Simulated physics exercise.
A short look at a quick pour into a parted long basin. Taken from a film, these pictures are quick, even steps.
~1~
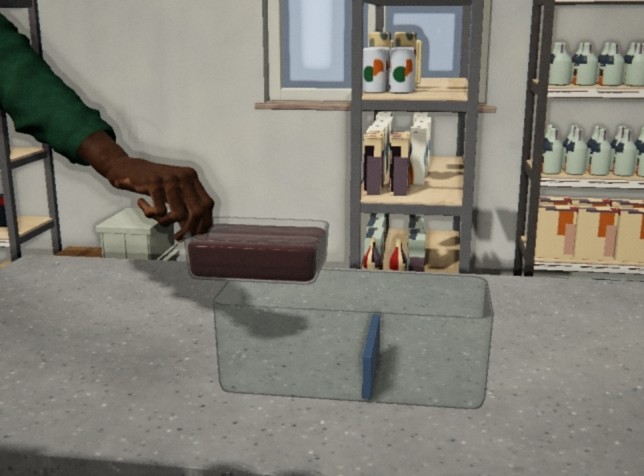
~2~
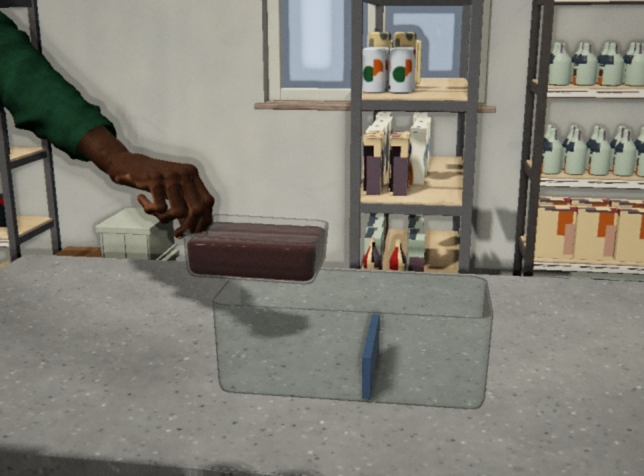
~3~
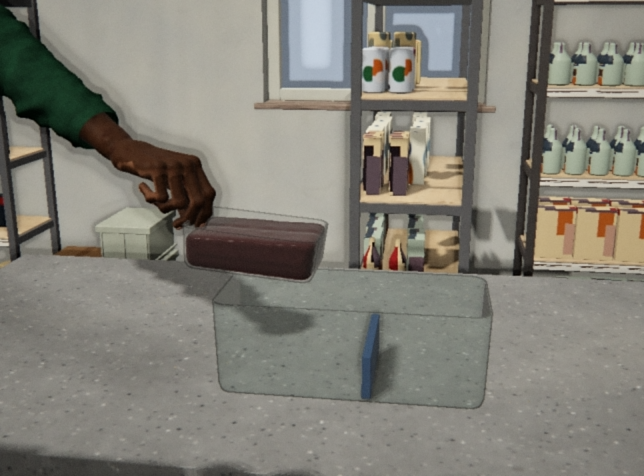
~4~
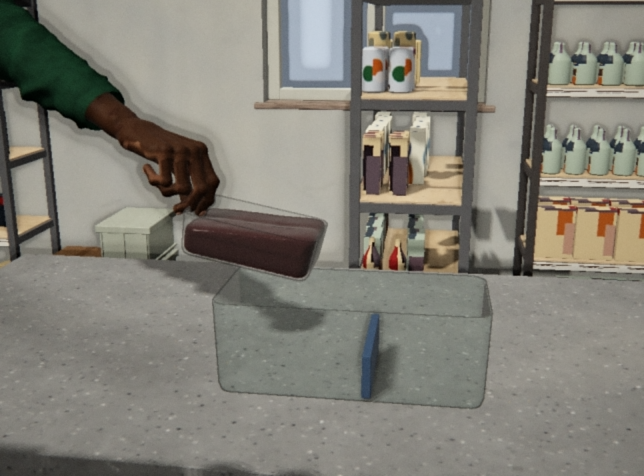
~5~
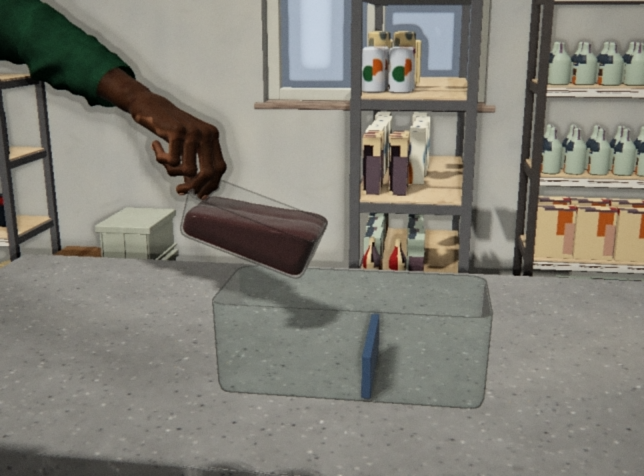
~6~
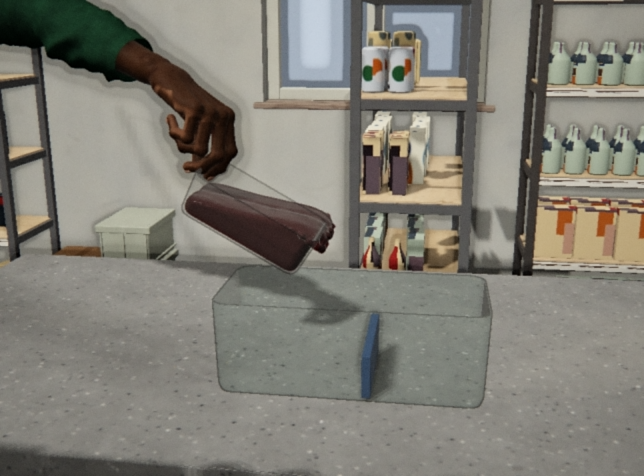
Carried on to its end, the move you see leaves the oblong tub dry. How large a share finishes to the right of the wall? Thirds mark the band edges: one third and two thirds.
I would say more than two thirds ends up on that side.
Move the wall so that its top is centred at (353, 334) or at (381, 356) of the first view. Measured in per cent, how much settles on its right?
You'd get roughly 80 per cent the first time and roughly 55 per cent the second.
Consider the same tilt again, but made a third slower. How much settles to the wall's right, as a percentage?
I'd say close to 75 per cent.
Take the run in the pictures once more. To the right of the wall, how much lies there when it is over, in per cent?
Roughly 75 percent of it.
A moment on, the oblong tub is tipped on its side and 17 per cent is still to pour, 4 is left of the wall and 24 right of it.
Next, the oblong tub is tipped on its side and 1 per cent is still to pour, 5 is left of the wall and 75 right of it.
Then the oblong tub is tipped on its side and 0 per cent is still to pour, 15 is left of the wall and 72 right of it.
Later the oblong tub is tipped on its side and 0 per cent is still to pour, 16 is left of the wall and 74 right of it.
At rest 16 per cent lies left of the wall, 74 right of it and 10 outside.
